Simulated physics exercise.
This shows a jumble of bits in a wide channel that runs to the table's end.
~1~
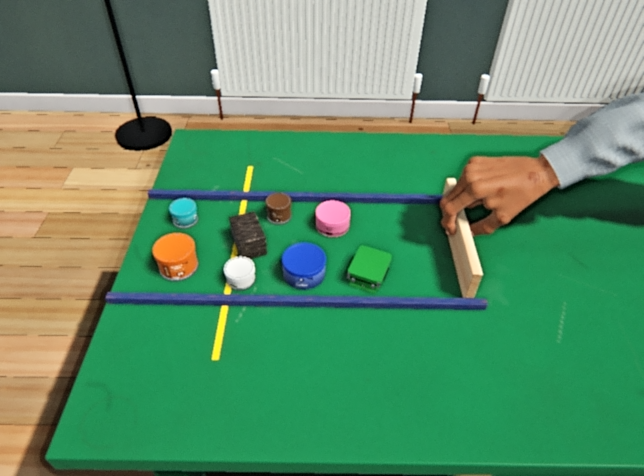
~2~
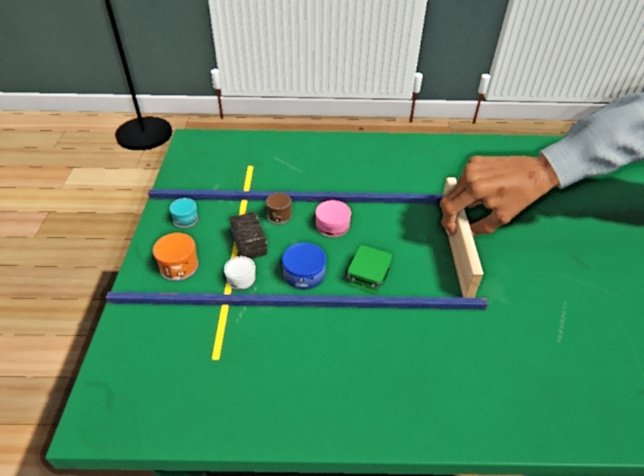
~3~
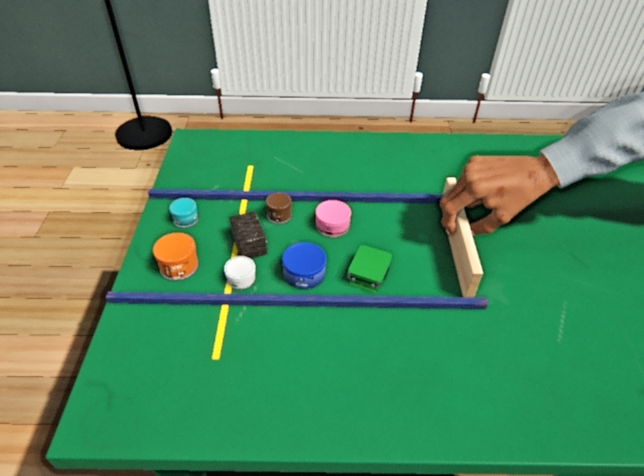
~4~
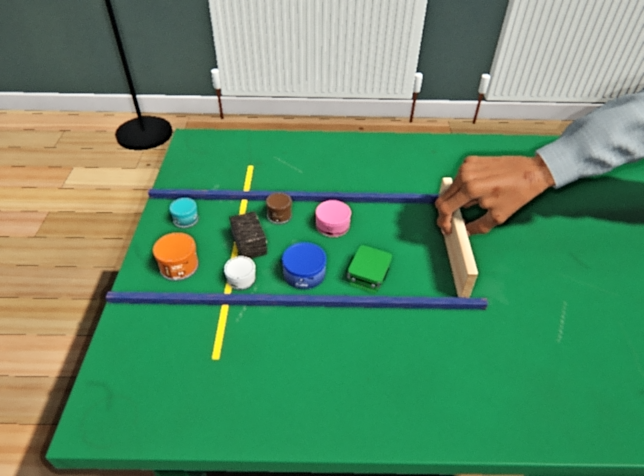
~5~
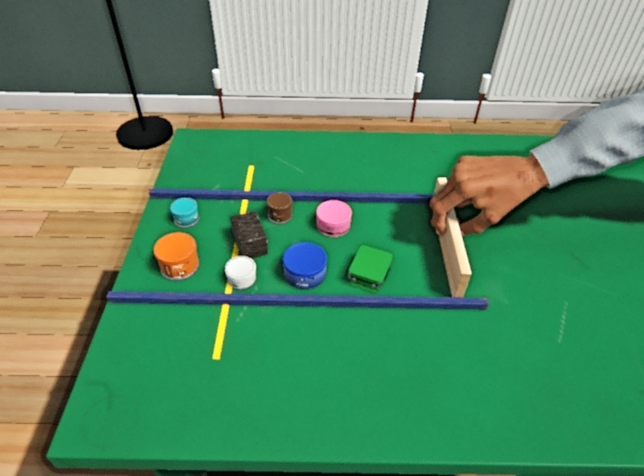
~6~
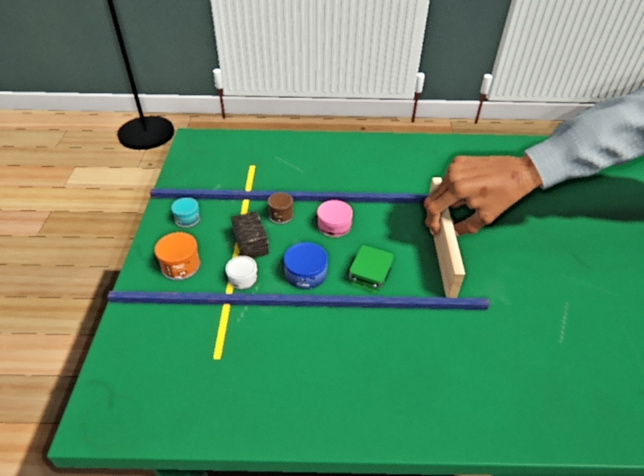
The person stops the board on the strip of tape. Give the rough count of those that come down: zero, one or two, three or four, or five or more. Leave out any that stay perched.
In the end the number that fall off is zero.
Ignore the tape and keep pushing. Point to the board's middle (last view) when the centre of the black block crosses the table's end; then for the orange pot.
About (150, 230), and (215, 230) for the other.
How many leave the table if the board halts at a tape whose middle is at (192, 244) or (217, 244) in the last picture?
The counts: 2 and 0.
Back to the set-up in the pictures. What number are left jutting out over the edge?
It comes to 0.
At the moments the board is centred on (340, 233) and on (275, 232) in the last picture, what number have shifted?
At the one place 3, at the other 7.
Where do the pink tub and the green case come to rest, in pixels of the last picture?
The pink tub stops around (224, 219); the green case around (215, 270).
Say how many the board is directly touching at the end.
That makes 3.
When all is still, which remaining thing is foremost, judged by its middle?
Foremost is the orange pot.
Early on, none off yet; turquoise tin at rest near (186, 213); orange pot at rest near (178, 256); white pot at rest near (242, 273).
A while later, none off yet; turquoise tin at rest near (186, 213); orange pot at rest near (178, 256); white pot moving near (235, 273).
Further along, none off yet; turquoise tin at rest near (186, 213); orange pot moving near (173, 253); white pot travelled well along near (181, 280).
Finally, the number that fall off is zero.
